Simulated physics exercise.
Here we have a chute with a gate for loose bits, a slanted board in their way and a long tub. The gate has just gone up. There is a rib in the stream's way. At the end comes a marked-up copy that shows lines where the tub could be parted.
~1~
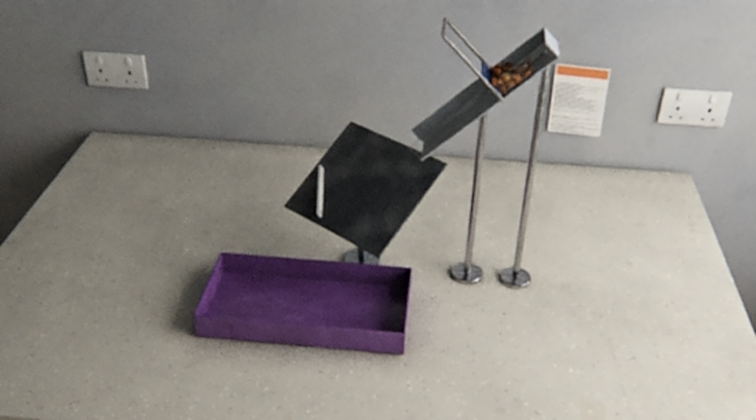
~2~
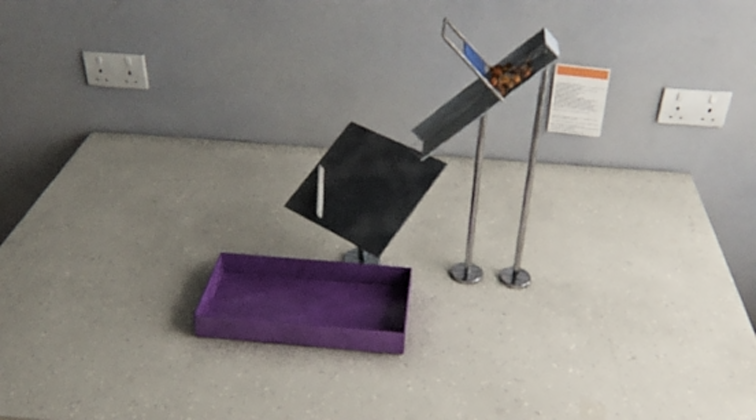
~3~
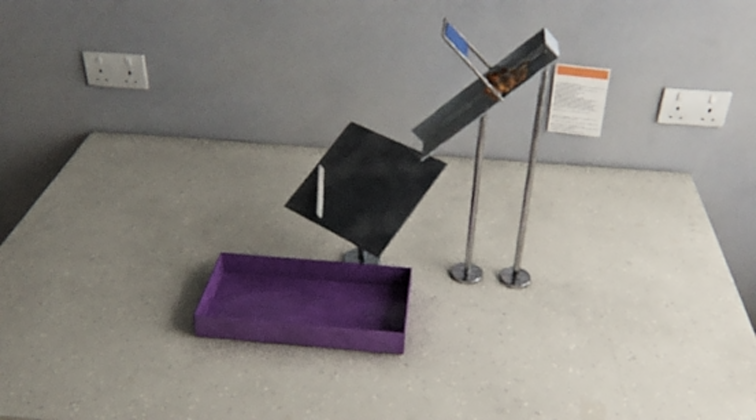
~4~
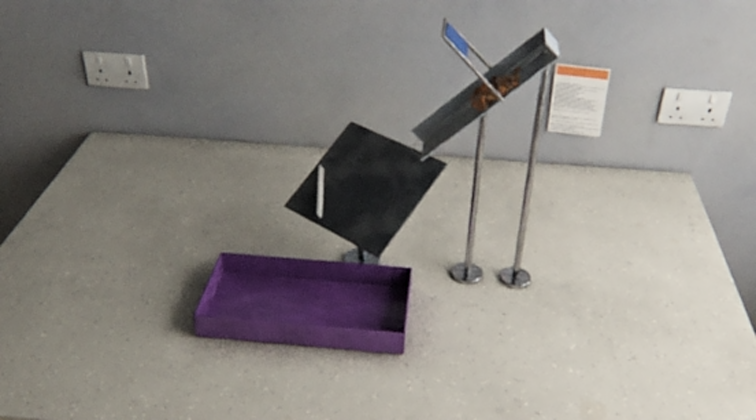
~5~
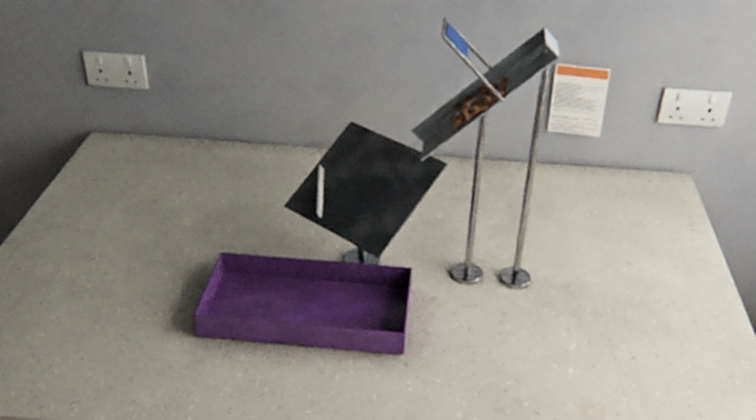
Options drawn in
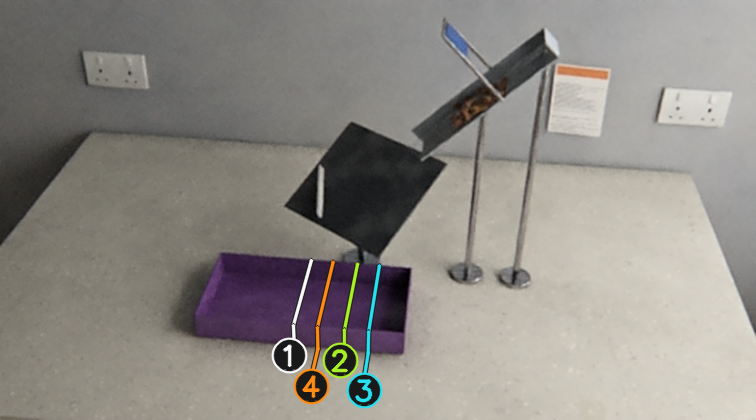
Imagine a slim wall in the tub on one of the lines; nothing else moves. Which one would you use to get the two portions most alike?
Line 1 does it best.
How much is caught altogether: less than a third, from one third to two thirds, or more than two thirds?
About that: More than two thirds.
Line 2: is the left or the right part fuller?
The left side.
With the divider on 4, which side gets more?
More lands on the left.
On the marked copy, line 1 crosses the front rim at (293, 324); line 2 crosses the front rim at (344, 328); line 3 crosses the front rim at (368, 331); line 4 crosses the front rim at (317, 326).
For line 1, of what is caught, close to half on the left of the divider, close to half on the right.
For line 2, of what is caught, the whole lot on the left of the divider, none at all on the right.
For line 3, of what is caught, the whole lot on the left of the divider, none at all on the right.
For line 4, of what is caught, all but a few on the left of the divider, a small share on the right.
